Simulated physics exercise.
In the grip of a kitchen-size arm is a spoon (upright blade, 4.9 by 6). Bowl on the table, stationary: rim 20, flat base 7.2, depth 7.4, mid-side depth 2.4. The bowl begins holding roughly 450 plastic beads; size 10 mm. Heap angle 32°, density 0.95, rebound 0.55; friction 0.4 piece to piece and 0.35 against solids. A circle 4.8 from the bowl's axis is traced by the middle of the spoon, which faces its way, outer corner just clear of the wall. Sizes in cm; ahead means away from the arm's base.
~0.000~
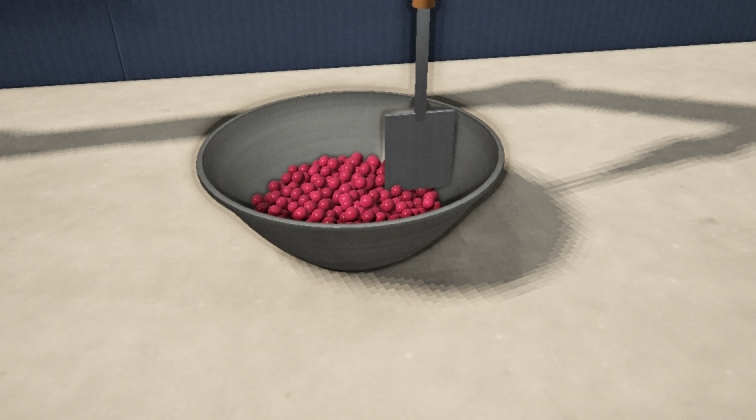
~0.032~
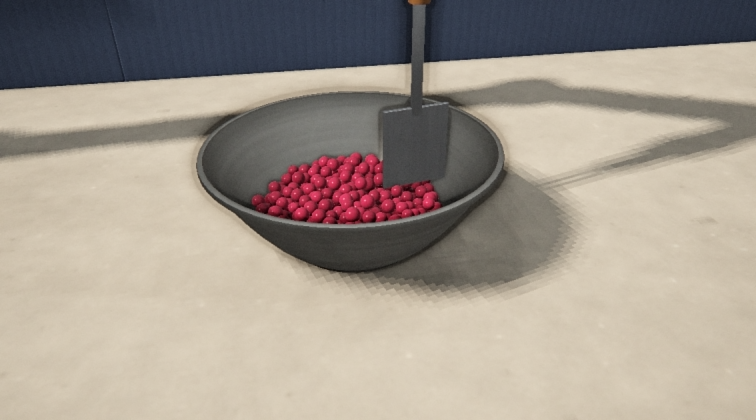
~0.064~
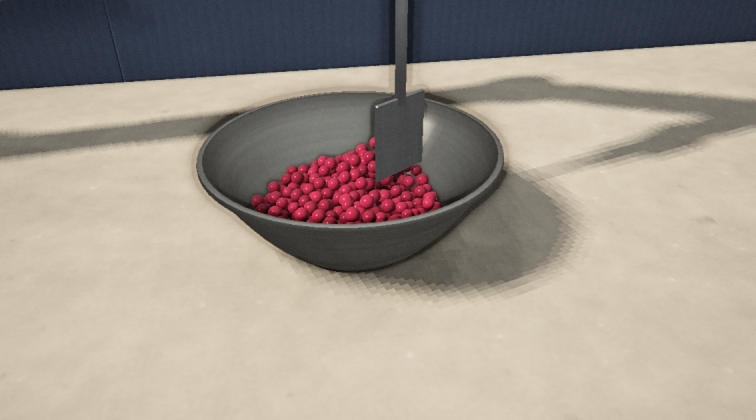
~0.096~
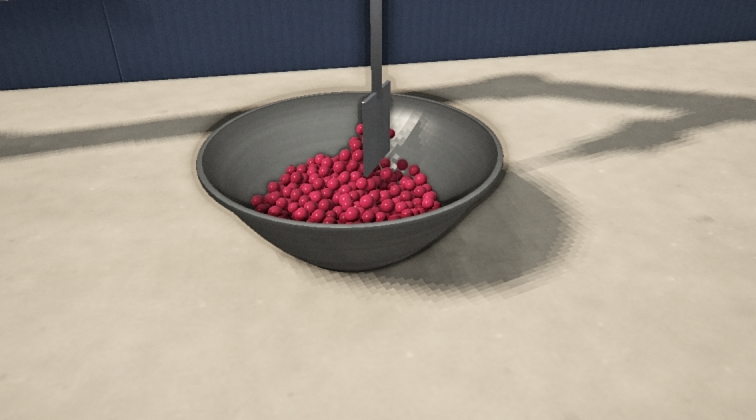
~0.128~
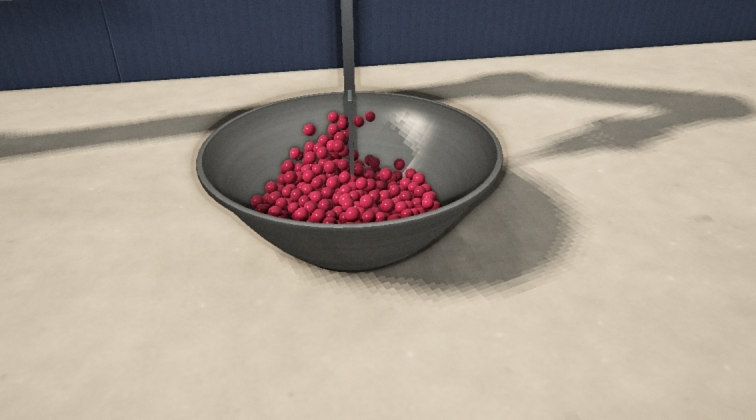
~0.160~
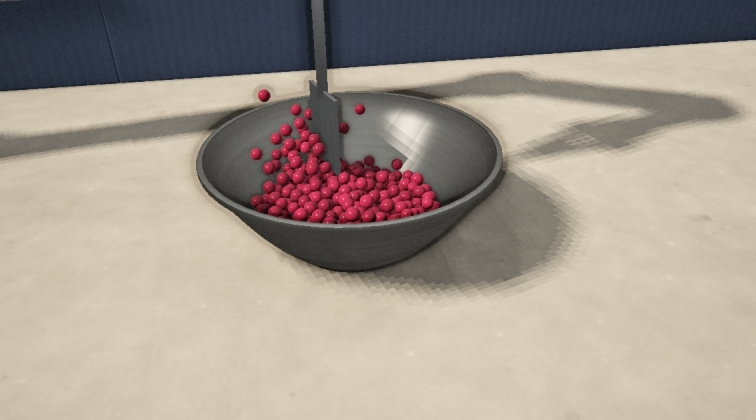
An upright flat-bladed spatula sweeping leftward through red beads in a grey bowl, turning edge-on and tossing several beads upward.
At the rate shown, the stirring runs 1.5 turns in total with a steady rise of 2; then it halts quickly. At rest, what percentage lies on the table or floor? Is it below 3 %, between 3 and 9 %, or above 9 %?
Below 3 %.
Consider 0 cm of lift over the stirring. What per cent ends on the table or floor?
Around 10 %.
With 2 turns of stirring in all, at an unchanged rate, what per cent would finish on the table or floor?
0 %.
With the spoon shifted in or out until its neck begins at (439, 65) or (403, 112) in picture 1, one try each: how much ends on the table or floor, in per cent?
Close to 0 per cent for the first and close to 0 per cent for the second.
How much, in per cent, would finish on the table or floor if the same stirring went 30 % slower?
Then roughly 0 per cent.
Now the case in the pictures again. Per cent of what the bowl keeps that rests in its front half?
I'd put it at roughly 55 per cent.
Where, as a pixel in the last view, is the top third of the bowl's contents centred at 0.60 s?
It is centred roughly at (358, 205).
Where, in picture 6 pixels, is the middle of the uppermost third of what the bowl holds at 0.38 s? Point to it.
Centre of upper third: Approx. (353, 215) px.
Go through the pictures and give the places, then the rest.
In the first frame, the spoon neck at (421, 91), 0° round; upper third of the load around (346, 197), from x 260 to 435, top at y 160; 452 in the bowl.
In the second frame, the spoon neck at (417, 86), 10° round; upper third of the load around (347, 196), from x 260 to 435, top at y 160.
In the third frame, the spoon neck at (401, 77), 33° round; upper third of the load around (347, 196), from x 260 to 435, top at y 140.
In the fourth frame, the spoon neck at (377, 71), 57° round; upper third of the load around (346, 196), from x 260 to 435, top at y 125.
In the fifth frame, the spoon neck at (349, 68), 82° round; upper third of the load around (334, 196), from x 260 to 435, top at y 115.
In the sixth frame, the spoon neck at (321, 70), 106° round; upper third of the load around (323, 197), from x 255 to 435, top at y 95; 452 in the bowl.
After 0.38 s, 273° round, highest piece 7 above the table; 449 in the bowl, 2 on the table or floor, 1 in flight or on the tool.
After 0.60 s, 81° round, highest piece 7 above the table; 449 in the bowl, 3 on the table or floor.
After 0.91 s, 180° round, highest piece 5 above the table; 449 in the bowl, 3 on the table or floor.
After 1.61 s, 180° round, highest piece 5 above the table; 449 in the bowl, 3 on the table or floor.
In the end, 449 in the bowl, 3 on the table or floor. That is 1 % on the table or floor.
